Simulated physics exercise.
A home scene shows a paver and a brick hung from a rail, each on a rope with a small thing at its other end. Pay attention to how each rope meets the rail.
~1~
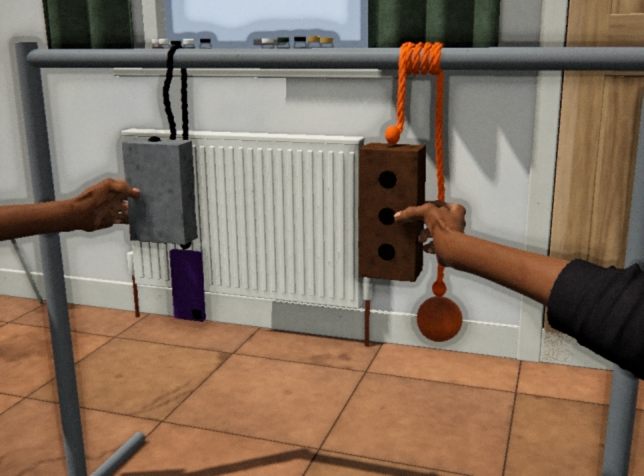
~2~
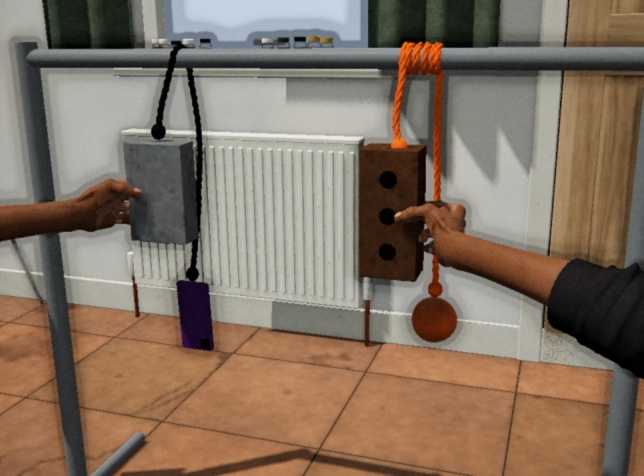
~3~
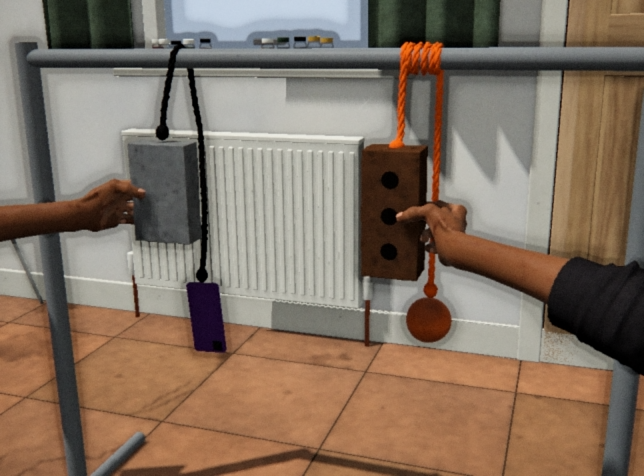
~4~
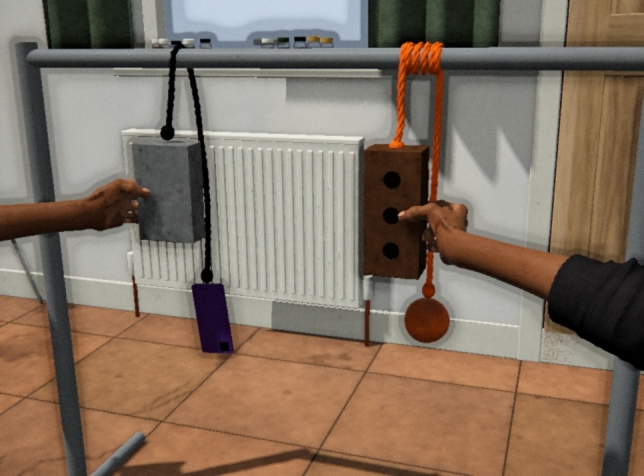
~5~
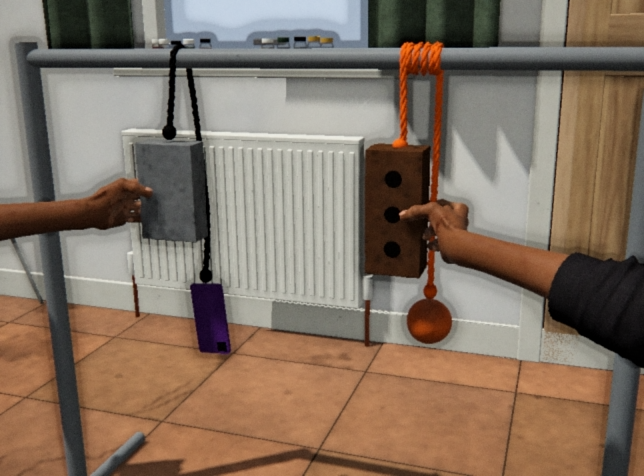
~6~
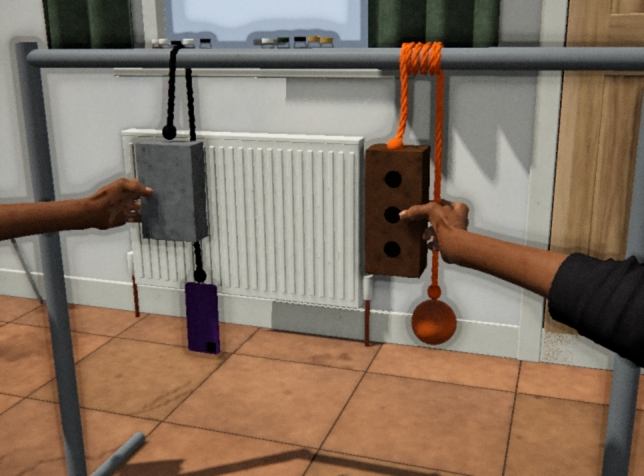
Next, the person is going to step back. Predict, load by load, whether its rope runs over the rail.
Load by load: The paver comes down, the brick stays put.
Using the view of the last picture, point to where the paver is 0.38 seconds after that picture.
By then it is at (188, 344).
Then, 0.38 s on from there, paver dropping near (188, 344); brick off the floor near (400, 216).
Then, 0.70 s on from there, paver on the floor; brick off the floor near (403, 216).
In the end, paver on the floor; brick off the floor near (403, 215). The paver pulls its rope through and the brick stays hanging.
